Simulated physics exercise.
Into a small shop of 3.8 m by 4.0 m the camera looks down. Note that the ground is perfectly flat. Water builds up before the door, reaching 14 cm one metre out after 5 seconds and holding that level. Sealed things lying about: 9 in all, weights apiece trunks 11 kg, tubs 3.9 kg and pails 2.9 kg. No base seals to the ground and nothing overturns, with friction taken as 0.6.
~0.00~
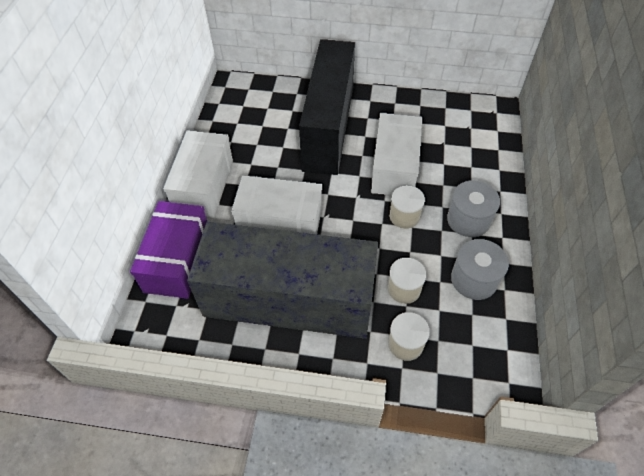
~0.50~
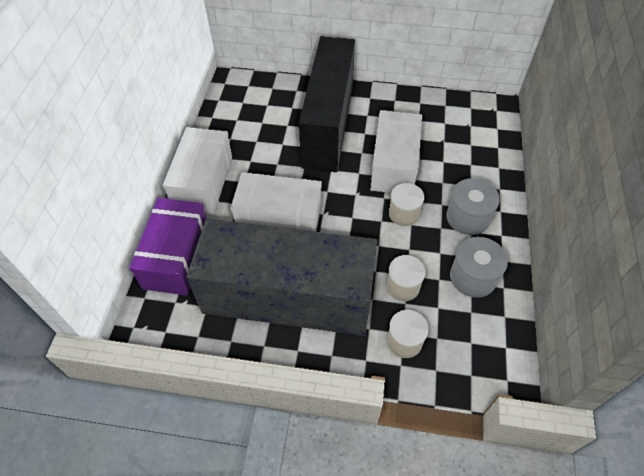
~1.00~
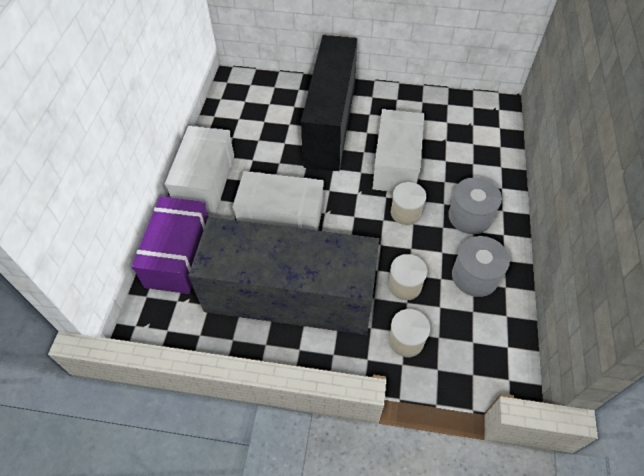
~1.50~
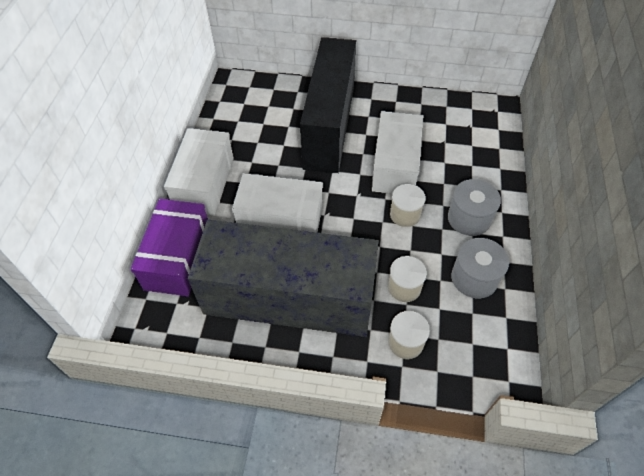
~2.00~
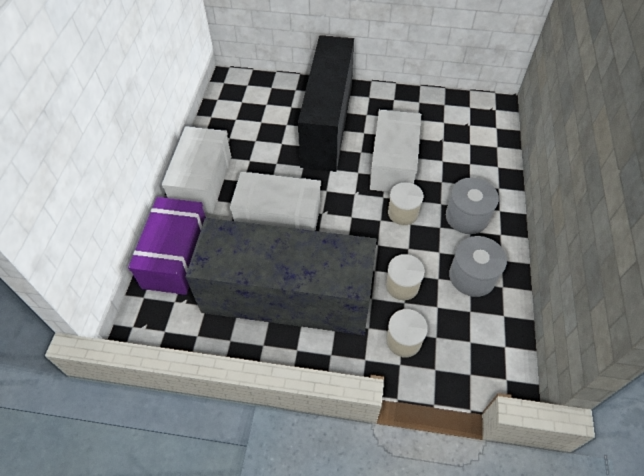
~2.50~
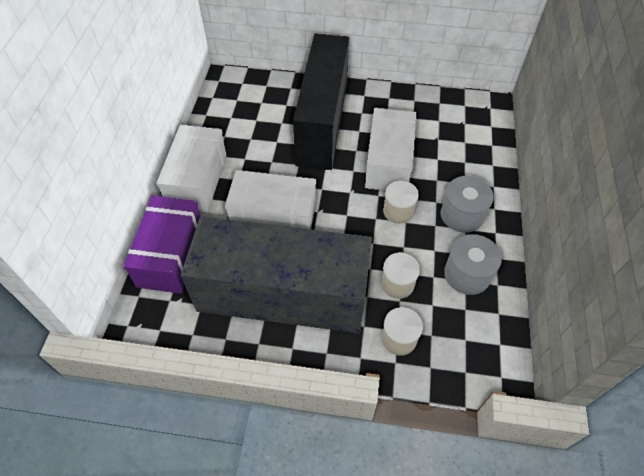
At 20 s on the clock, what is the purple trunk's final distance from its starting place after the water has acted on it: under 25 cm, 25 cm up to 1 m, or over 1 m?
Shifts somewhat.
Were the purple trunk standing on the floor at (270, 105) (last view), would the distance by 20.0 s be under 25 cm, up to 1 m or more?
I'd say it budges a bit.
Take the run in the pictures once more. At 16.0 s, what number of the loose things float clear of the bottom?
The count is 8.
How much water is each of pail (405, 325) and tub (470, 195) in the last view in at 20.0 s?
I'd put it at 6 cm and 7 cm respectively.
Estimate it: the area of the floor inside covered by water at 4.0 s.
Roughly 1.5 m2 of it is wet.
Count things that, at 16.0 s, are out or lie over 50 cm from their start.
By then the count is 6.
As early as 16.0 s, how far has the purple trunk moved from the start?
Roughly 30 centimetres by that point.
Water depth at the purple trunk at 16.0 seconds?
About 6 cm.
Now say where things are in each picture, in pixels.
In the first picture, the purple trunk at (168, 238) rests on the ground; 0.0 m2 under water; 0 of 9 have shifted.
In the second picture, the purple trunk at (167, 234) rests on the ground; 0.0 m2 under water; 0 of 9 have shifted.
In the third picture, the purple trunk at (169, 233), on the bottom; water covers 0.0 m2; 0 of 9 have shifted.
In the fourth picture, the purple trunk at (169, 235), on the bottom; 0.0 m2 under water; 0 of 9 have shifted.
In the fifth picture, the purple trunk at (167, 234), on the bottom; water covers 0.0 m2; 0 of 9 have shifted.
In the sixth picture, the purple trunk at (161, 232), on the bottom; water covers 0.0 m2; 0 of 9 have shifted.
After 4.0 s the purple trunk is near (161, 232), 0.0 m from its start, aground; 0 afloat.
After 9.0 s the purple trunk is near (161, 232), 0.0 m from its start, aground; 4 afloat.
After 16.0 s the purple trunk is near (140, 249), 0.3 m from its start, afloat; 8 afloat.
After 20.0 s the purple trunk is near (158, 298), 0.7 m from its start, afloat; 9 afloat.
